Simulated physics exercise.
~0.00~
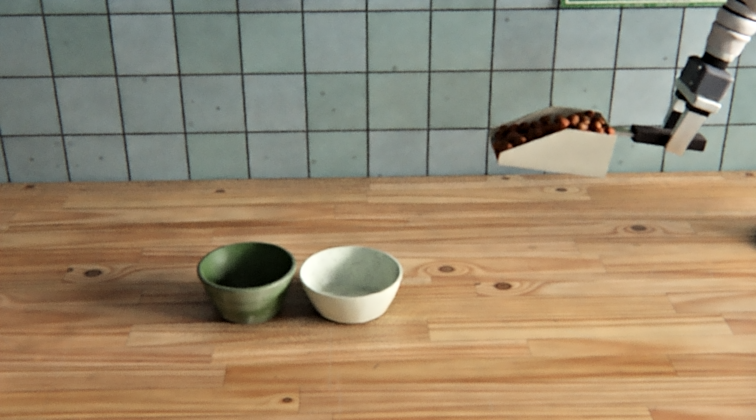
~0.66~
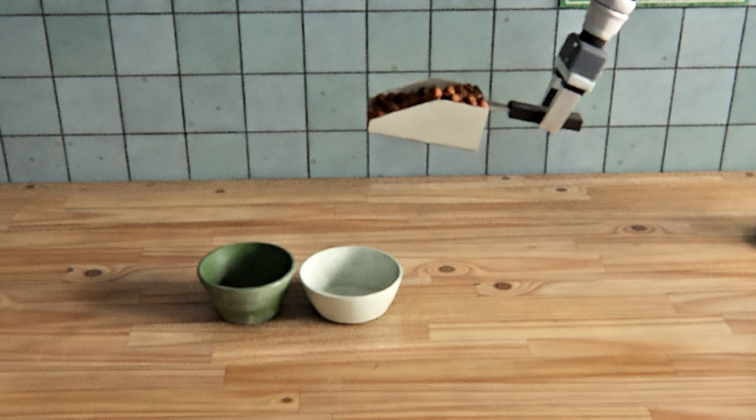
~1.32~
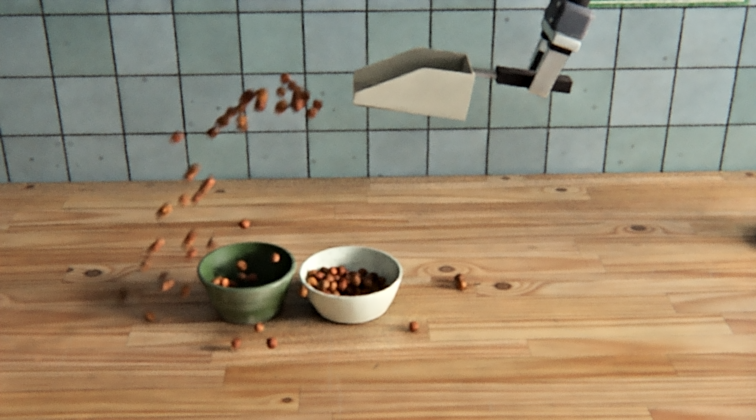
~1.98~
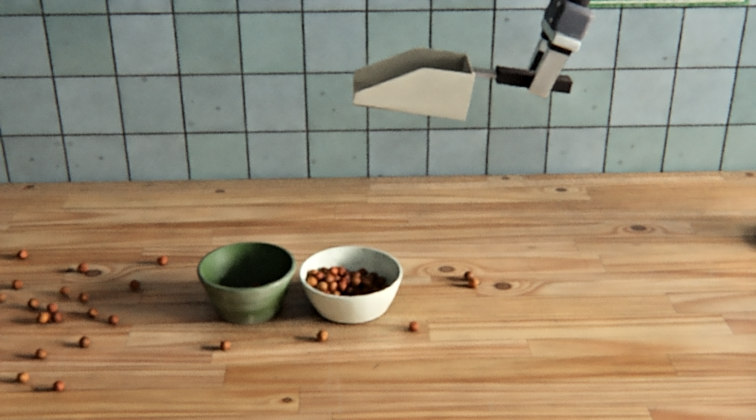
The clip shows a robot arm carrying a scoop of hazelnuts left above a wooden table and flinging them forward toward a green bowl and a white bowl, leaving a heap in the white one and others scattered across the table, mostly at left.
